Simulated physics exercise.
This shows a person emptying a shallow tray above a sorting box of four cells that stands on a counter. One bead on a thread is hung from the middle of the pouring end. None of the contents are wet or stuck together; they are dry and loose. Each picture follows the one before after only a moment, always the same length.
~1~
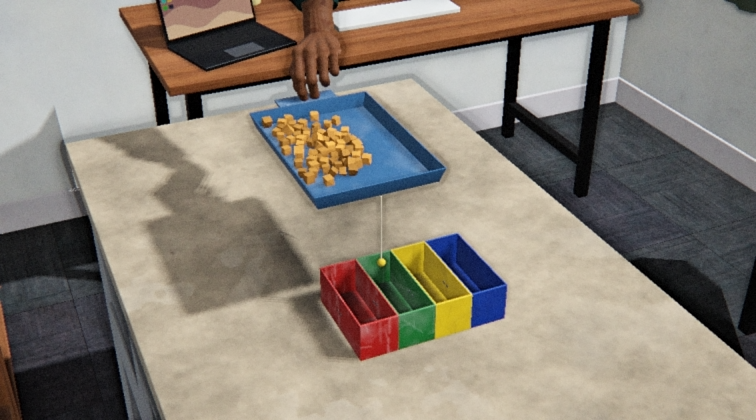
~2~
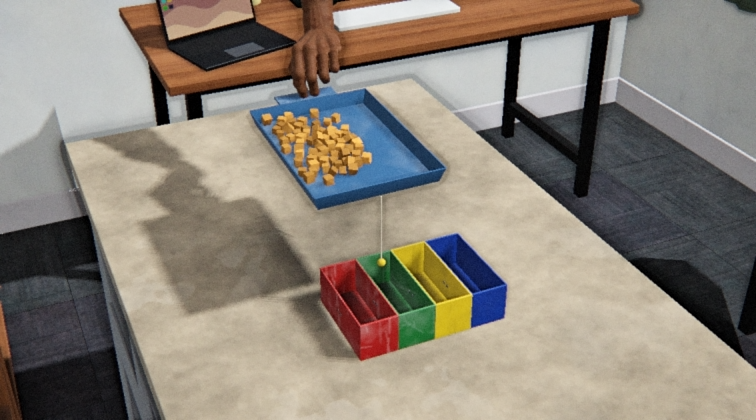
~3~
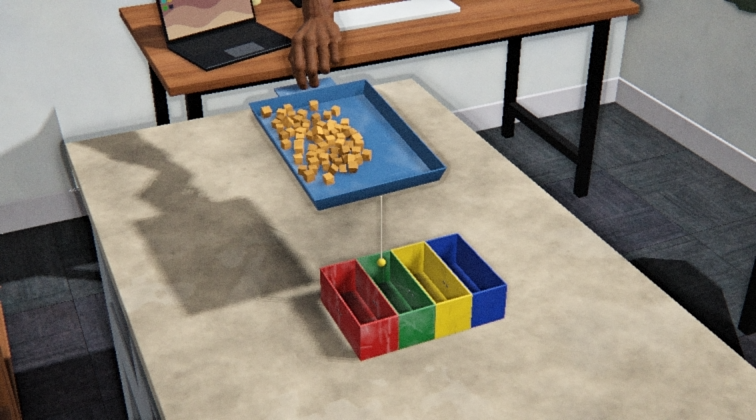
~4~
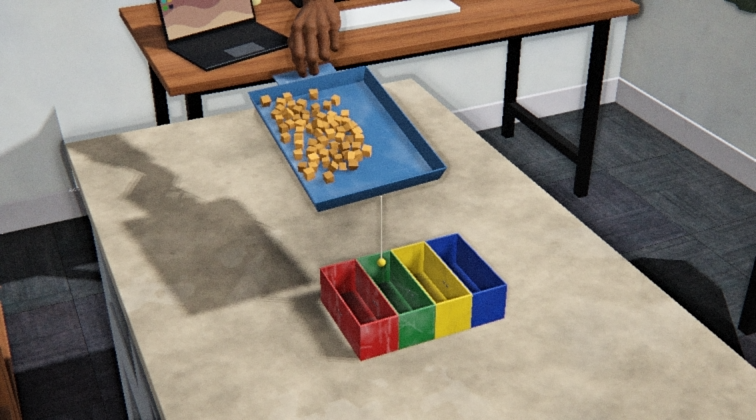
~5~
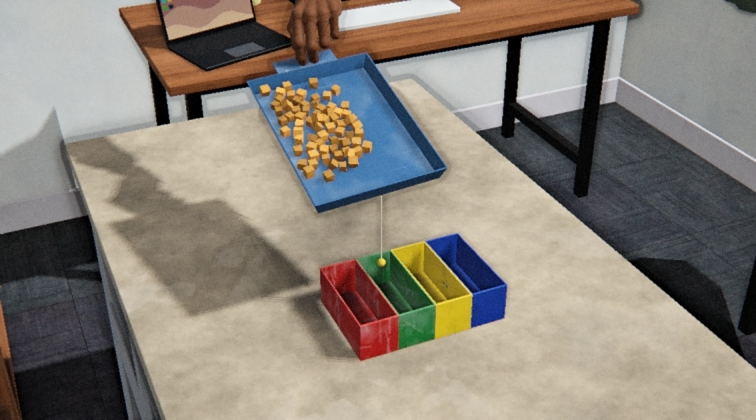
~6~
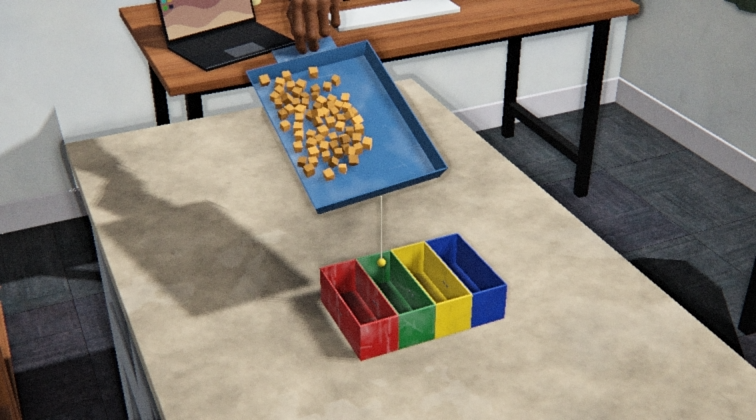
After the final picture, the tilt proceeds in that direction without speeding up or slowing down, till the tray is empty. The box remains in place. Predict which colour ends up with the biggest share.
The biggest share goes to red.
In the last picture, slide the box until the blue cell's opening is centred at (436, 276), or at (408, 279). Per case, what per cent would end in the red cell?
I'd say about 50 percent, followed by about 10 percent.
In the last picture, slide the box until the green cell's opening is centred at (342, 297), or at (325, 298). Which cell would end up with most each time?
At the first place that green cell, at the second that green cell.
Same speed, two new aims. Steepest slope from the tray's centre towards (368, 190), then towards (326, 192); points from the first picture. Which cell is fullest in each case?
In order, it comes out as the cell in red and the red one.
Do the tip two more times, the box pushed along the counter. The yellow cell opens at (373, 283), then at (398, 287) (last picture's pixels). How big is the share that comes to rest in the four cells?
First case: Some 100 %; second case: Some 90 %.
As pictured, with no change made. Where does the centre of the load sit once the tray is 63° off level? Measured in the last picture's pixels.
Centre estimate: (339, 168).
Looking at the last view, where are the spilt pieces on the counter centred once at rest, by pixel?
Their resting centre is at about (313, 354).
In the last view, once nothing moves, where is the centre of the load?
Close to (360, 335) in the last picture.
Shortly afterwards, tray tipped steeply; all but a few on the tray; only a few falling or outside the box.
Next, tray tipped past a quarter turn; near two thirds on the tray; a little in the red cell; only a few in the green cell; near a quarter falling or outside the box.
Some moments later, tray tipped past a quarter turn; near a third in the red cell; near a quarter in the green cell; near half falling or outside the box.
In the end, tray tipped past a quarter turn; near a third in the red cell; near a quarter in the green cell; none at all in the yellow cell; none at all in the blue cell; near half outside the box.
